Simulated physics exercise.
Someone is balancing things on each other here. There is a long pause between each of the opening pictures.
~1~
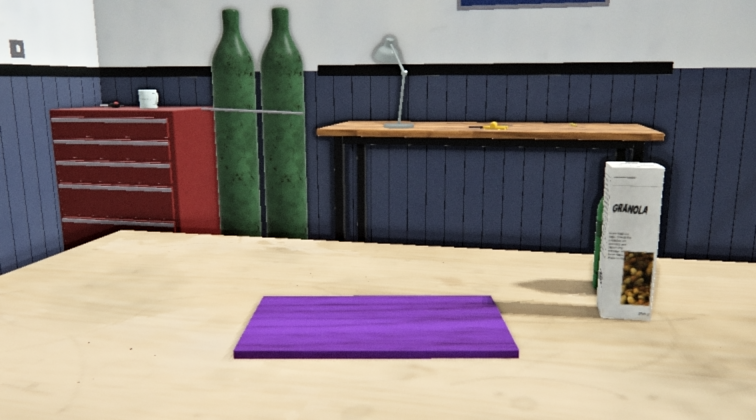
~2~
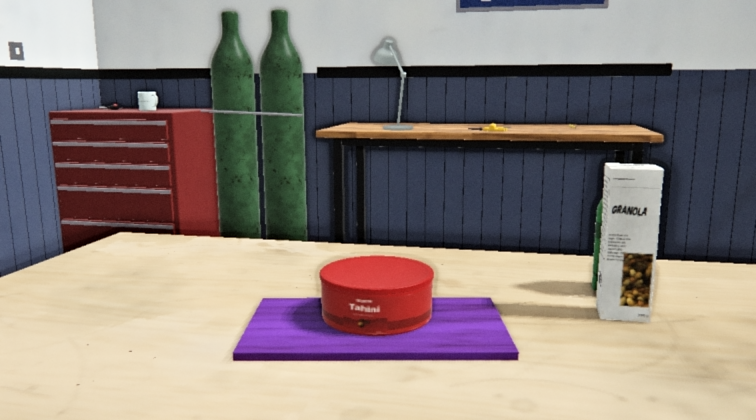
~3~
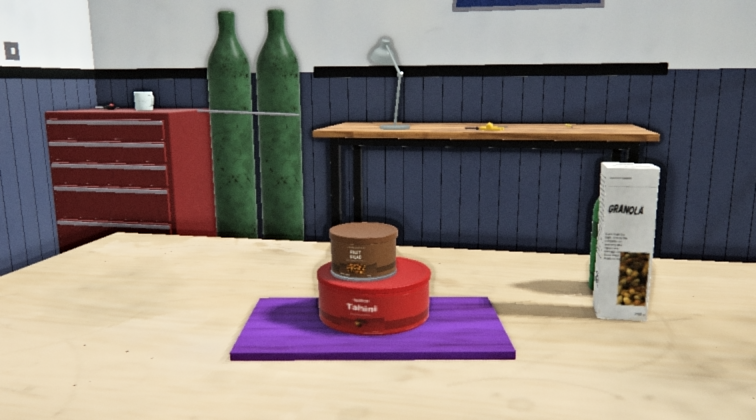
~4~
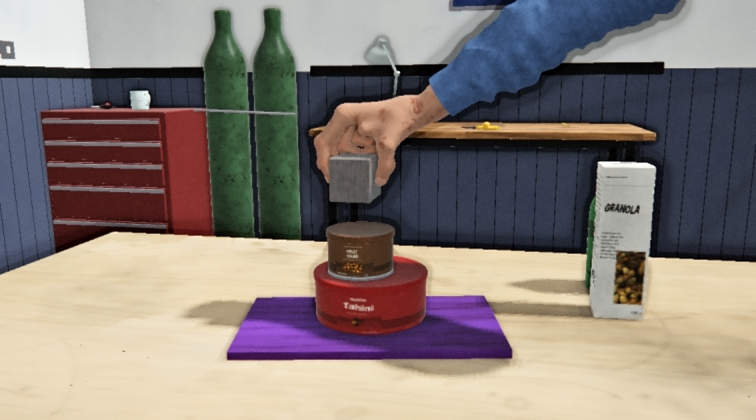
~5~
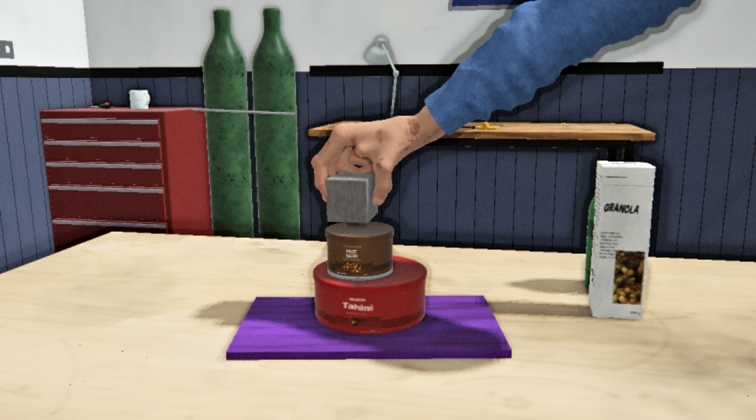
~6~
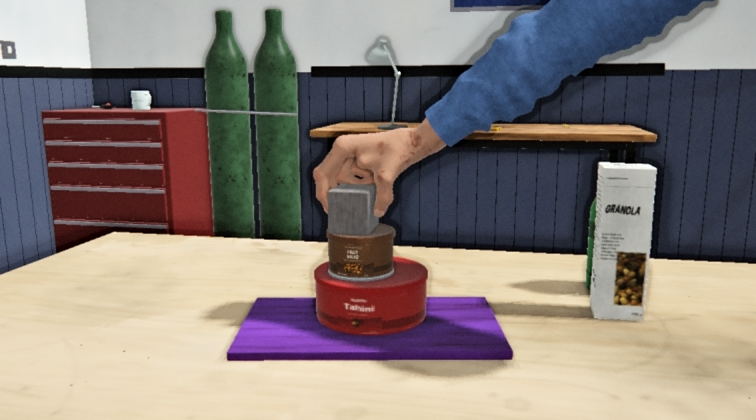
A red tub appeared on the purple board, then a smaller brown tub on top of it, and a hand from the right lowered a grey block onto the brown tub, still gripping it.
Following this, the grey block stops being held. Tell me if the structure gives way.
Most likely the pile will stay as built.
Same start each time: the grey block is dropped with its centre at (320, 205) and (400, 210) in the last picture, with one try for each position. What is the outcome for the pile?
Result 1: Pile falls; result 2: Pile falls.
Then, 0.70 s on from there, no change.
Then, 1.70 s on from there, grey block resting near (354, 209).
In the end, all 6 unmoved. At the end, from the last picture's camera, grey block near (354, 209). The pile keeps its balance.
